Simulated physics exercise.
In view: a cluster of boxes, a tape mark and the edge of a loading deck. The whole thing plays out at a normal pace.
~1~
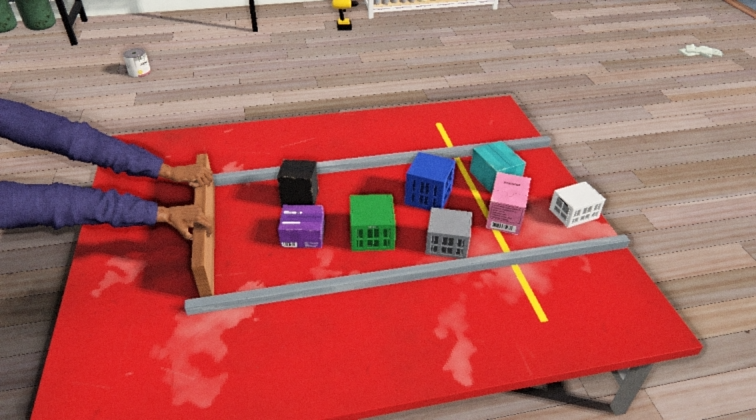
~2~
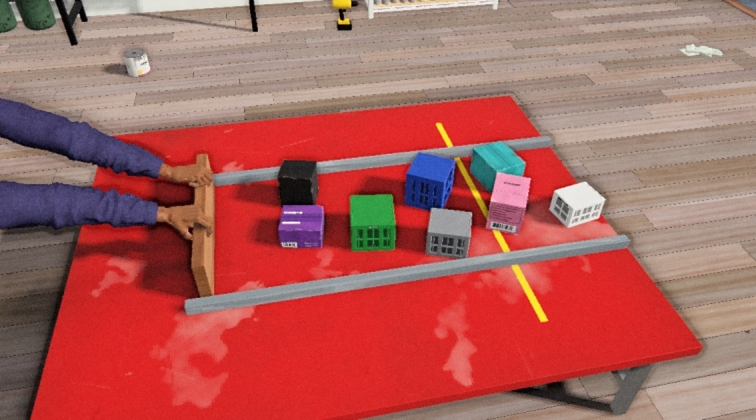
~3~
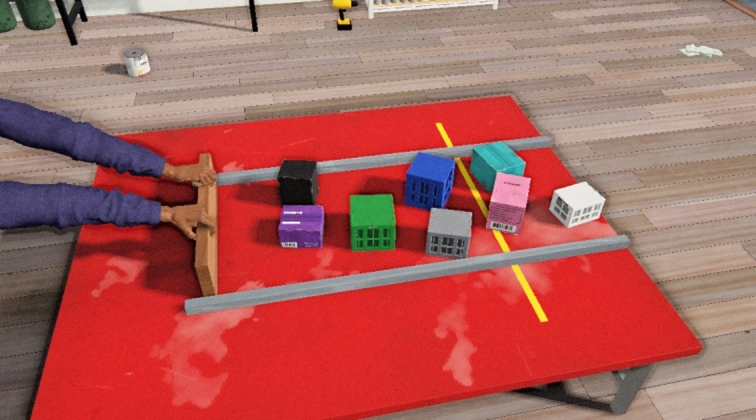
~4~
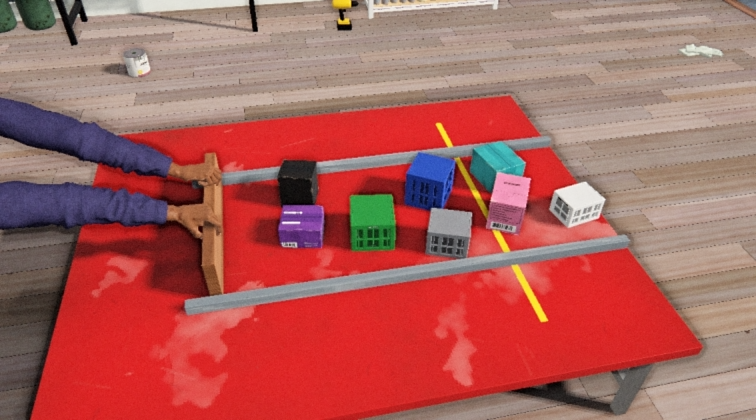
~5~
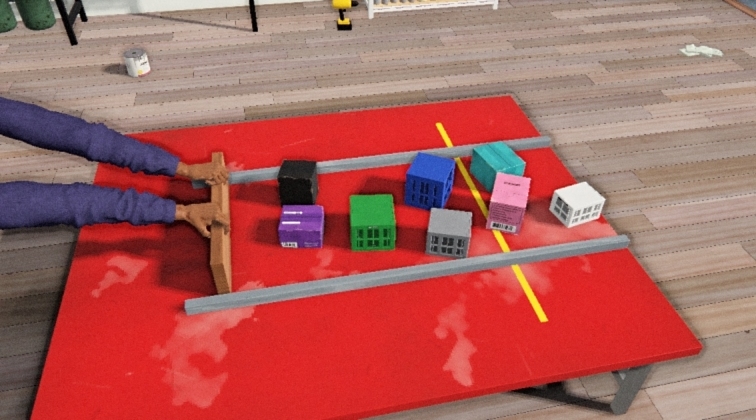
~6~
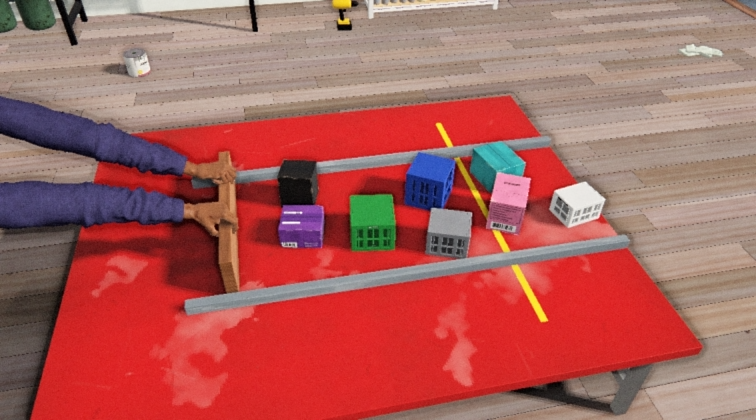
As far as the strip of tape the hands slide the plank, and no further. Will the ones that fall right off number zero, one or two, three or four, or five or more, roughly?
The edge claims under three, at least one.
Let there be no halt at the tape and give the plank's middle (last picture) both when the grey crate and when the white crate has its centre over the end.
The middle is at (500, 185) when it's the grey crate, and at (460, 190) when it's the white crate.
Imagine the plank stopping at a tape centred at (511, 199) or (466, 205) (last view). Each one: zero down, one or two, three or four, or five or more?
Taking the places in turn, I'd pick either three or four and then 1 or 2.
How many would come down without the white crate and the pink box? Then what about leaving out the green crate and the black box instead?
The counts would be 0 and 0.
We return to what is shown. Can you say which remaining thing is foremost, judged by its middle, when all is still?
It's the pink box that ends nearest.
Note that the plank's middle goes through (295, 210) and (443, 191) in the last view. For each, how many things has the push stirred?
Counts: 2 and 8.
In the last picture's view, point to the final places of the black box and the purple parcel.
Final spots - black box (482, 159), purple parcel (503, 198).
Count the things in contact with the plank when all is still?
That makes 2.
A little later, none off yet; white crate at rest near (577, 204); turquoise parcel at rest near (497, 167); pink box at rest near (508, 203).
When it is over, the number that fall off is one or two; down, white crate.
